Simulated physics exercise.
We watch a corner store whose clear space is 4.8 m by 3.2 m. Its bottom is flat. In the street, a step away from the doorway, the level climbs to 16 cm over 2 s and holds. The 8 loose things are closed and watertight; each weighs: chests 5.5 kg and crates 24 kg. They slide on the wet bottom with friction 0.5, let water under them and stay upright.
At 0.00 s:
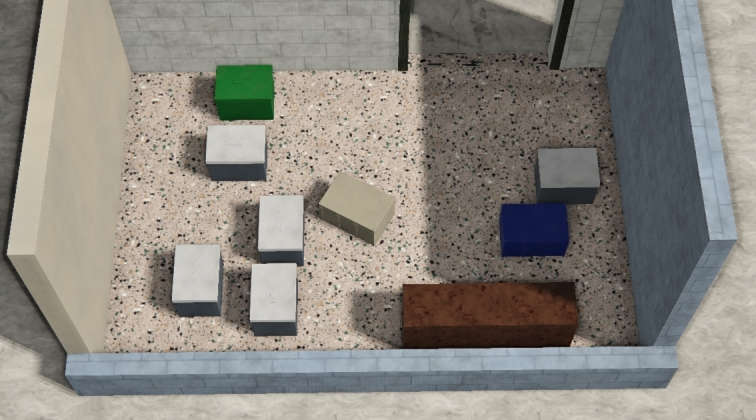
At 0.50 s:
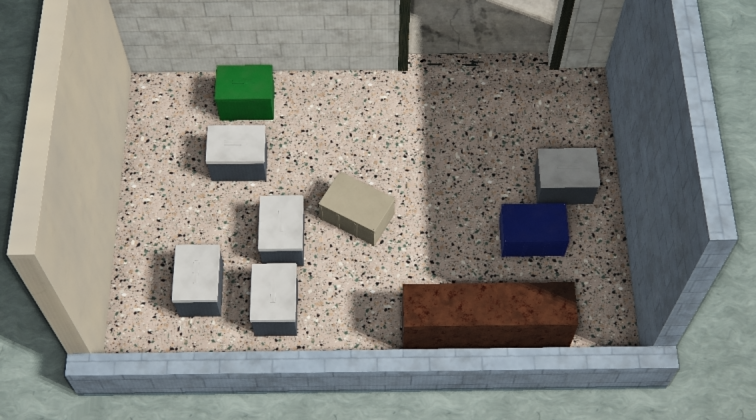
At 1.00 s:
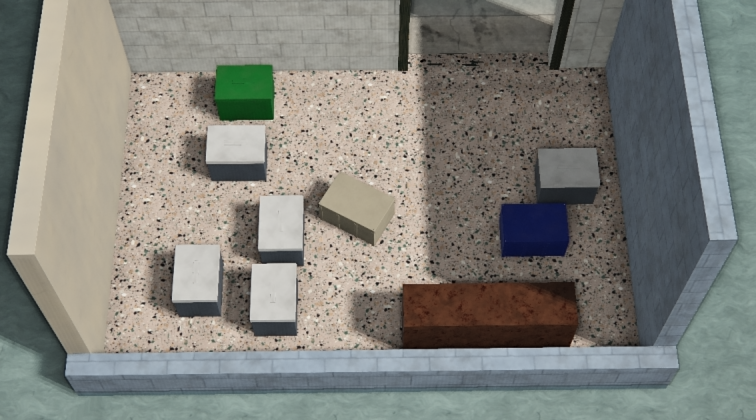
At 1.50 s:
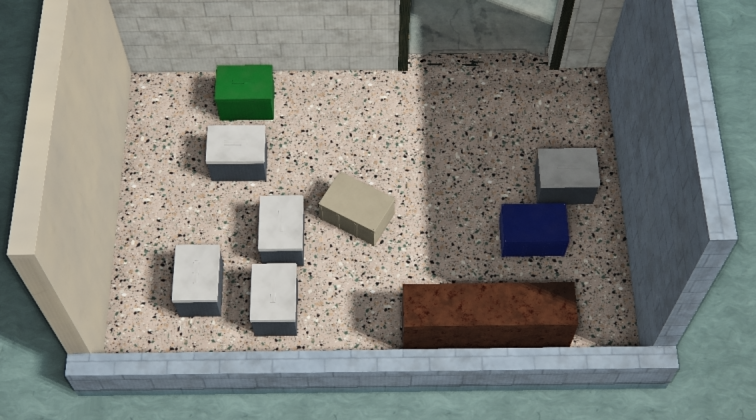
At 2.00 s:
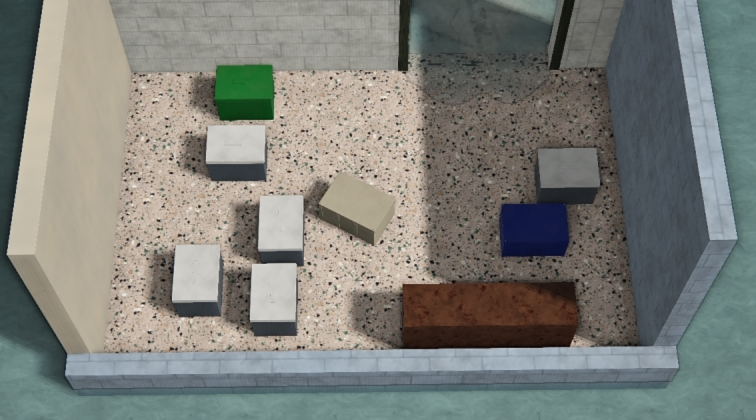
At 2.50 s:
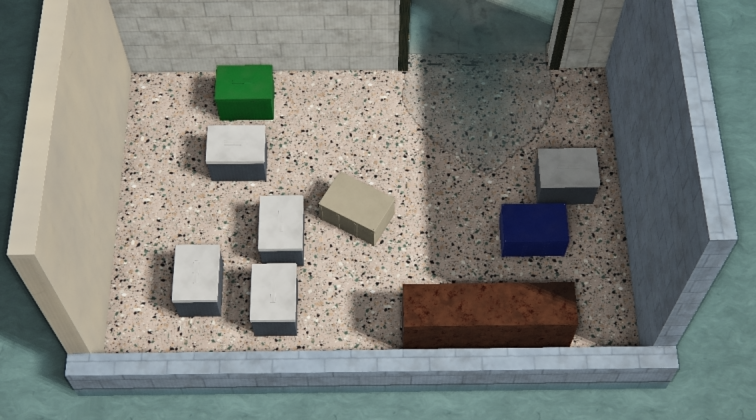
A walled room with a speckled floor and an open doorway holds scattered boxes, one green, one blue, and a long brown block. Greenish water covers the pale ground outside, then seeps through the doorway and spreads a little way across the floor, while the boxes stay still.
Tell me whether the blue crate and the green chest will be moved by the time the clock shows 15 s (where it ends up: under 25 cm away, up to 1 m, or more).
Blue crate gets carried off; green chest ends far away.
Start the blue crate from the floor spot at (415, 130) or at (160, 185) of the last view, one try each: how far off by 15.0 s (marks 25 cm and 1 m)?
In turn: It gets carried off; it slides a little.
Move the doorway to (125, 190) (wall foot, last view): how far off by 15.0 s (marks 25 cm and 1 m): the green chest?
Then the green chest gets carried off.
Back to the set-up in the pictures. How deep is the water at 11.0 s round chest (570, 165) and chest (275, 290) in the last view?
About 9 and 7 cm.
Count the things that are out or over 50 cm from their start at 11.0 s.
I count 3.
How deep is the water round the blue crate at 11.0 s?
Roughly 12 cm.
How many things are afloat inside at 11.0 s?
I count 7.
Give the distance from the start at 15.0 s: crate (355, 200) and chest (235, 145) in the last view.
In turn: 120 cm, 30 cm.
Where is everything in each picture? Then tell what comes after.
In the first picture, the blue crate at (535, 223), on the bottom; the green chest at (244, 82) rests on the ground; 0.0 m2 under water; 0 of 8 have shifted.
In the second picture, the blue crate at (535, 223) rests on the ground; the green chest at (244, 82) rests on the ground; water covers 0.0 m2; 0 of 8 have shifted.
In the third picture, the blue crate at (535, 223) rests on the ground; the green chest at (244, 82), on the bottom; water covers 0.0 m2; 0 of 8 have shifted.
In the fourth picture, the blue crate at (535, 223) rests on the ground; the green chest at (244, 82), on the bottom; water covers 0.0 m2; 0 of 8 have shifted.
In the fifth picture, the blue crate at (535, 223), on the bottom; the green chest at (244, 82), on the bottom; water covers 0.4 m2; 0 of 8 have shifted.
In the sixth picture, the blue crate at (535, 223), on the bottom; the green chest at (244, 82), on the bottom; water covers 1.3 m2; 0 of 8 have shifted.
After 3.5 s the blue crate is near (535, 223), 0.0 m from its start, aground; the green chest is near (244, 82), 0.0 m from its start, aground; 0 afloat.
After 6.8 s the blue crate is near (536, 228), 0.1 m from its start, aground; the green chest is near (244, 82), 0.0 m from its start, aground; 2 afloat.
After 11.0 s the blue crate is near (431, 265), 1.1 m from its start, afloat; the green chest is near (251, 68), 0.2 m from its start, afloat; 7 afloat.
After 15.0 s the blue crate is near (217, 322), 3.1 m from its start, afloat; the green chest is near (377, 197), 1.9 m from its start, afloat; 8 afloat.
